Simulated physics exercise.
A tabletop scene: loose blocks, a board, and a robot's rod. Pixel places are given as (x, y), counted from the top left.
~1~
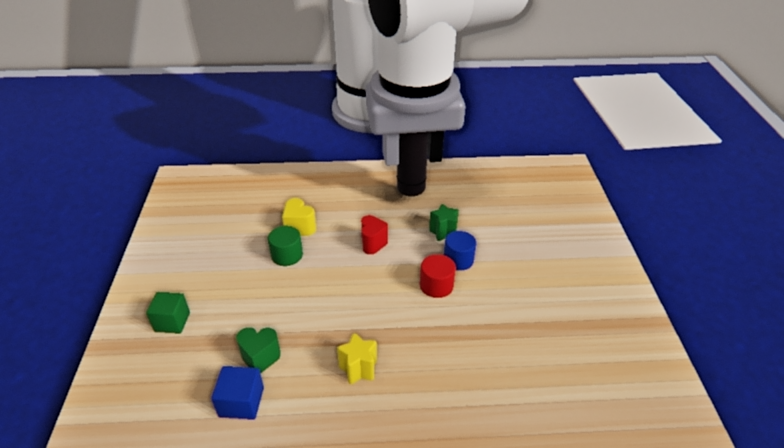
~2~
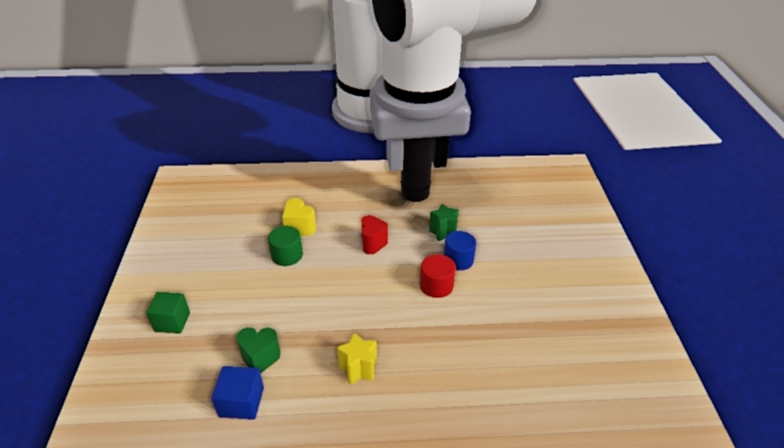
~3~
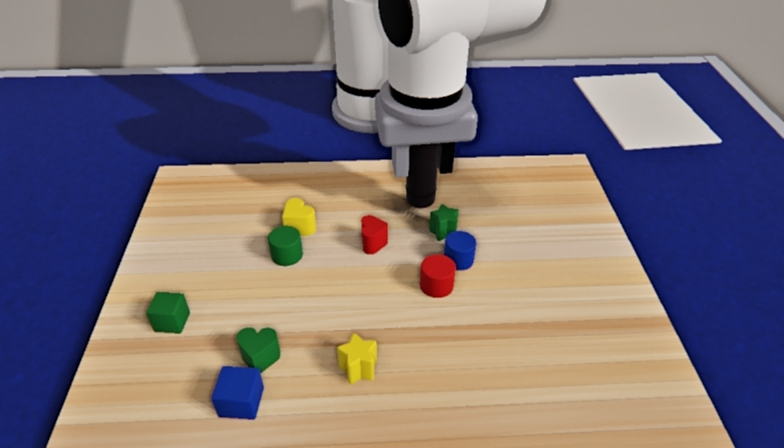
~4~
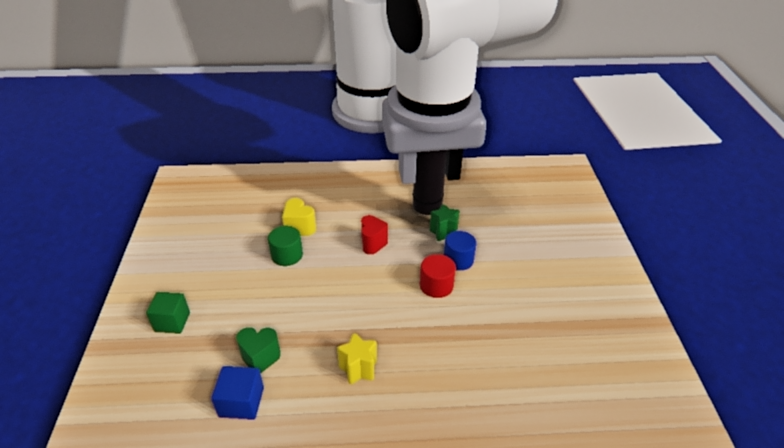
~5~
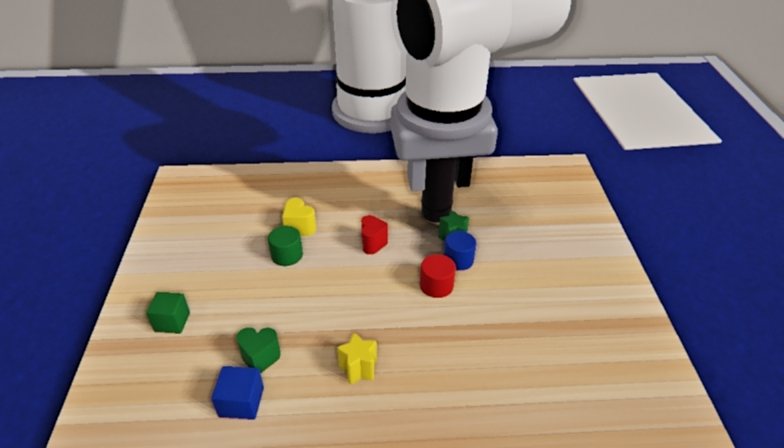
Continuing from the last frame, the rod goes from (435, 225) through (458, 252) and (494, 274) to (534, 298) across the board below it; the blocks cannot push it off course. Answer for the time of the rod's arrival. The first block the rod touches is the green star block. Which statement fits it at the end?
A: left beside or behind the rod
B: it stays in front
The answer is B.
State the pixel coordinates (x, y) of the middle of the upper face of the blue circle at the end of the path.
Put as a pixel place, it's (509, 292).
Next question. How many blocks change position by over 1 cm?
My prediction: Two blocks.
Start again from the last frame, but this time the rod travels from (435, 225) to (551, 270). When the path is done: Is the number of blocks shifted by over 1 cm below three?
My answer is yes.
The first path, step by step. One third of the way, rod (459, 240); green star block (482, 247); blue circle (487, 268).
Two thirds of the way, rod (497, 263); green star block (522, 270); blue circle (508, 292).
At the end, rod (537, 286); red circle in place; green star block (565, 296); blue circle (509, 292).
